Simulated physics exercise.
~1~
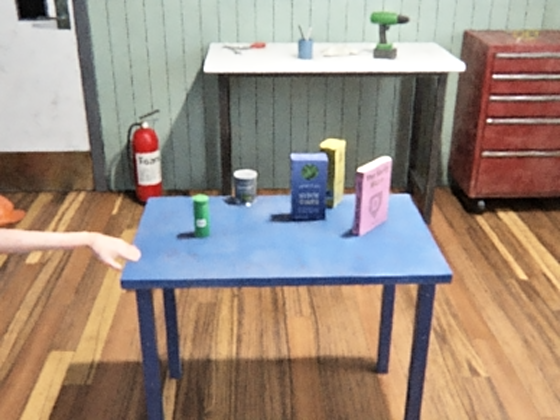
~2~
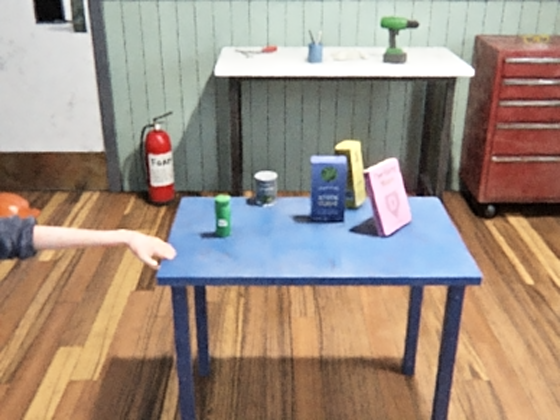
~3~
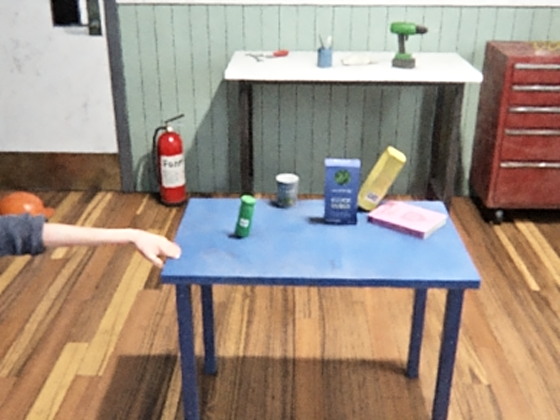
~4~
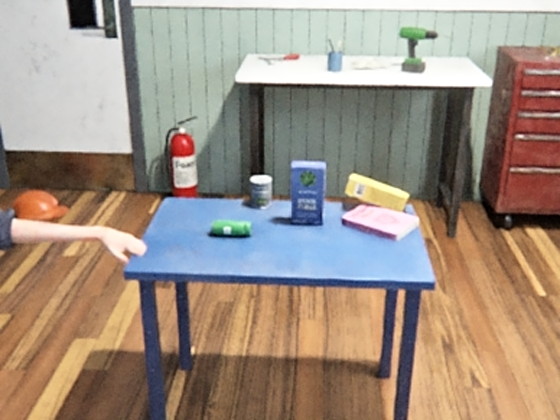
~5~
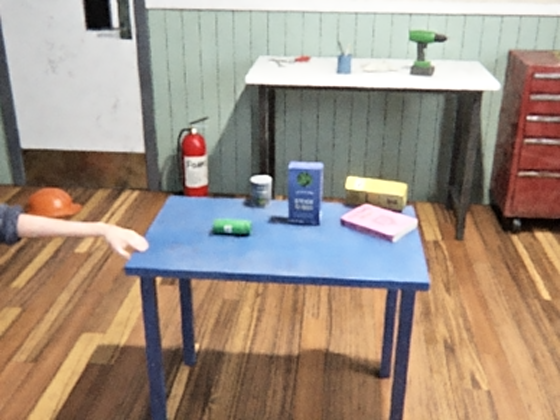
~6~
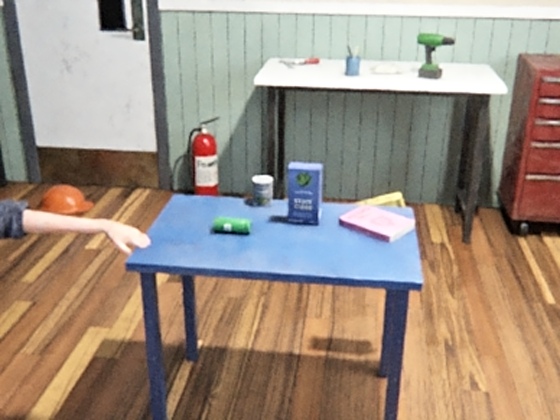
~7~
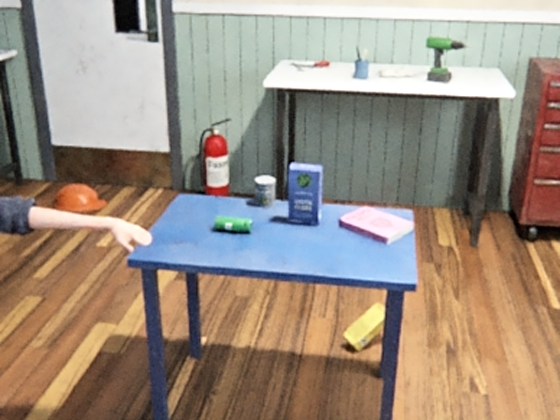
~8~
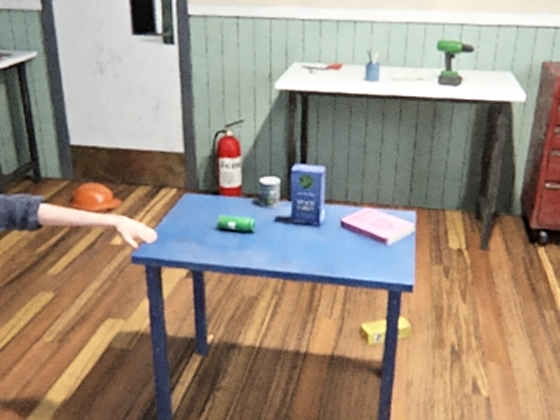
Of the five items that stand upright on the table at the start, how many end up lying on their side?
Three of them end up on their side, namely the pink book and the green shaker on the table and the yellow carton on the floor.
A blue side table, gripped at its left corner by an outstretched hand, slides right in a workshop with five upright items on top. The pink book leans and falls flat, while the yellow carton and the green shaker start to tilt. The table is then jerked back to the left, and the carton and shaker topple onto their sides. Moments later the carton slips off the far edge and drops to the wooden floor. At the end it lies there, the book and shaker lie on the tabletop, and the blue packet and grey tin still stand.
